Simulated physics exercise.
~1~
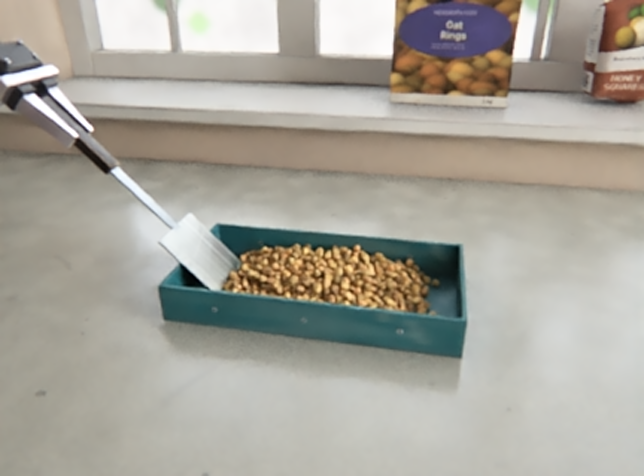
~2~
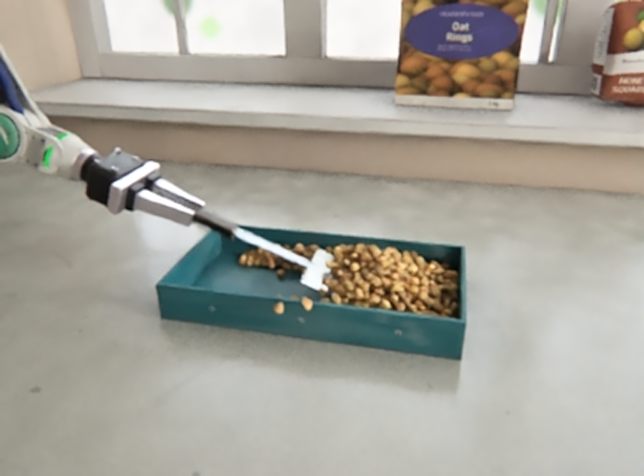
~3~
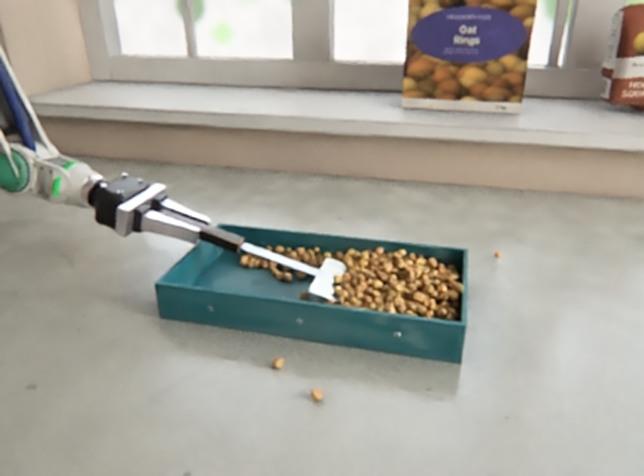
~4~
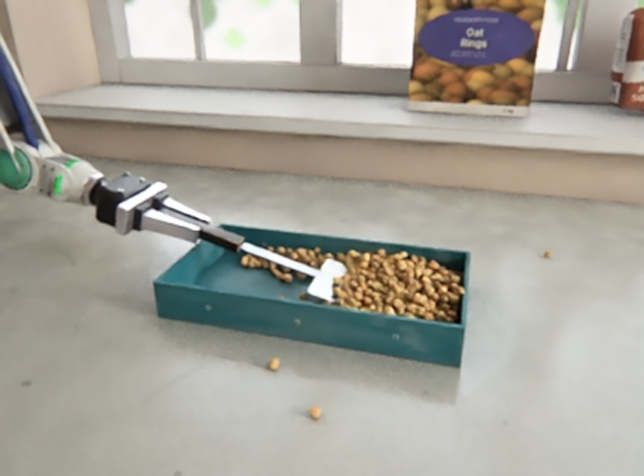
A robot arm pushed a spatula through a heap of dried chickpeas in a teal tray, shoving most of them to the right before stopping. A few hopped out and came to rest on the grey counter, while the rest stayed in the tray.
